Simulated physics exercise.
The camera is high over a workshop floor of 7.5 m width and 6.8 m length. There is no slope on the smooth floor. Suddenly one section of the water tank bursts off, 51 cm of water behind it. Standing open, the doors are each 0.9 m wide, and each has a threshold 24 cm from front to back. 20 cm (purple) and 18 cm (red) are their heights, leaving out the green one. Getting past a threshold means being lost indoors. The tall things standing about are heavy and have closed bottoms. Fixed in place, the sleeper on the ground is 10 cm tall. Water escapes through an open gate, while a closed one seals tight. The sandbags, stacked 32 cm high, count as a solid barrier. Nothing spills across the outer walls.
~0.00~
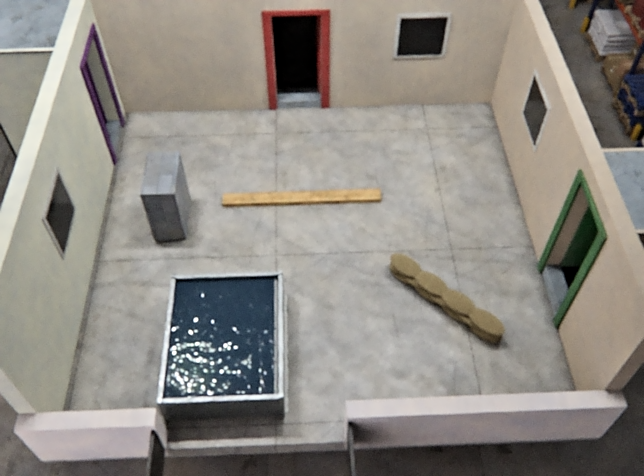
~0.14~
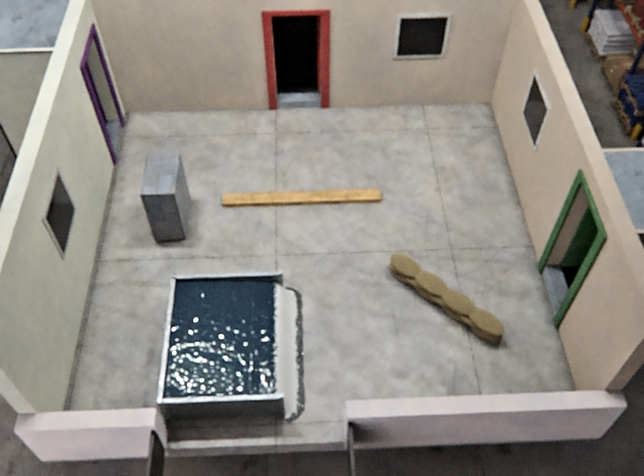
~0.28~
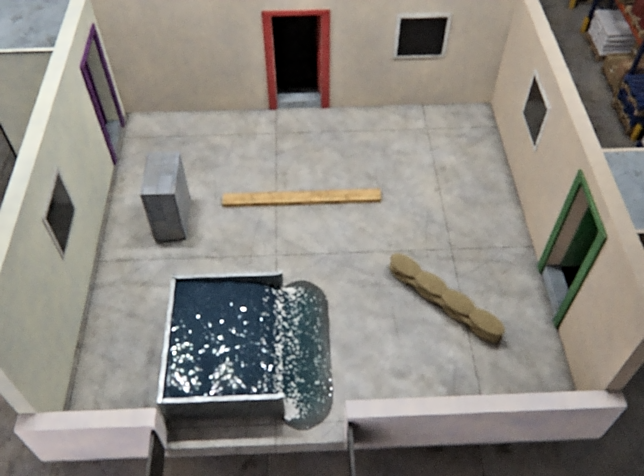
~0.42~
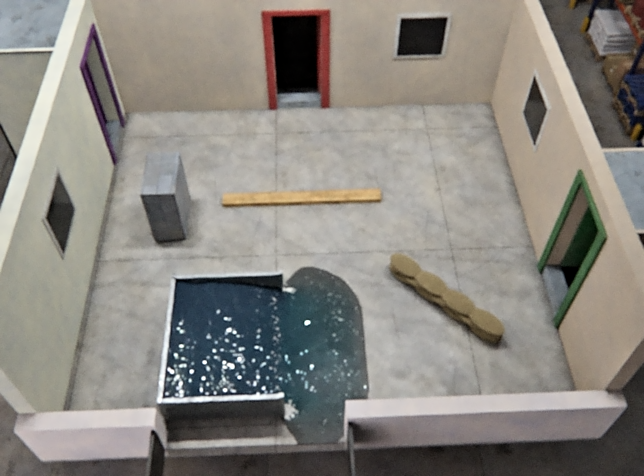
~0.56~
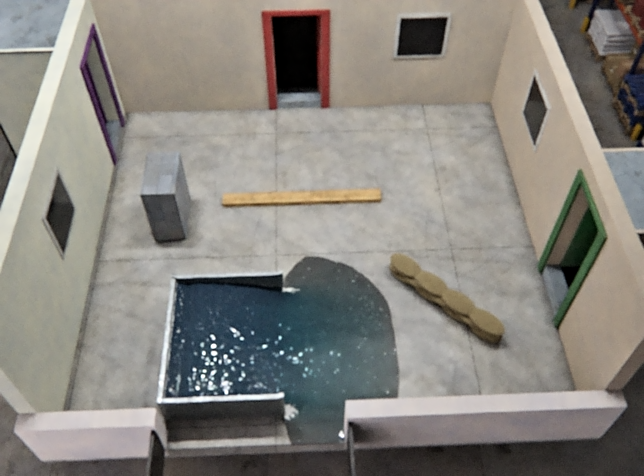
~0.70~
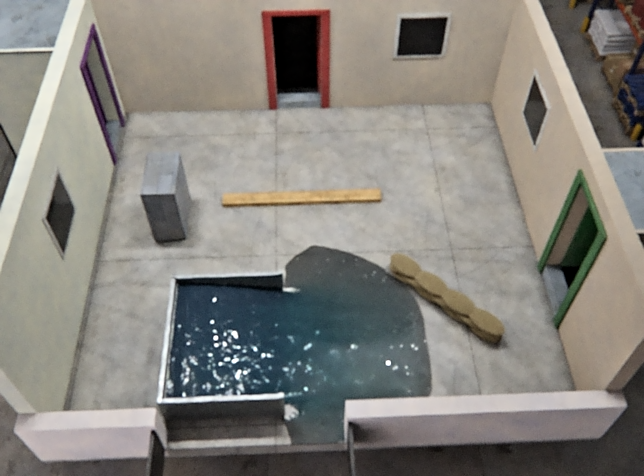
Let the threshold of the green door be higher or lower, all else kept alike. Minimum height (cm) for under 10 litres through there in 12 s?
Roughly 7 cm.
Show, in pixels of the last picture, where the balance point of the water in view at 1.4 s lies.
Roughly (305, 348).
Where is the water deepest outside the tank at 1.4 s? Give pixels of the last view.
At about (421, 304).
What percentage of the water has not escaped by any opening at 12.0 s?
Share still there: Approx. 90 percent.
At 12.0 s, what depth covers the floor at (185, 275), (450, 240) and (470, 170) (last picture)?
Going through the spots in order gives 3, 4 and 4 centimetres.
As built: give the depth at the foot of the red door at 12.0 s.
Lab note: Depth approx. 3.0 cm.
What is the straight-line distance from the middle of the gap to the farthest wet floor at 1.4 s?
4.2 metres.
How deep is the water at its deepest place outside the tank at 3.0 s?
Up to some 35 centimetres, I'd say.
After 1.4 s water covers 20 % of the floor, deepest (25 cm) near (421, 304); it has not reached the green door.
After 3.0 s water covers 30 % of the floor, deepest (35 cm) near (564, 416); 9 cm at the green door, 0 litres in over its 25 cm threshold.
After 12.0 s water covers 85 % of the floor, deepest (6 cm) near (118, 148); 2 cm at the green door, 0 litres in over its 25 cm threshold.
At the green door as built, the water arrived by 2.3 s and peaked near 11 cm at 4.6 s.
Run again over the same 12 s with other heights there, 13 litres in over 6.5 cm, 5 litres over 8.5 cm. The limit of 10 litres is kept from about 7 cm up.
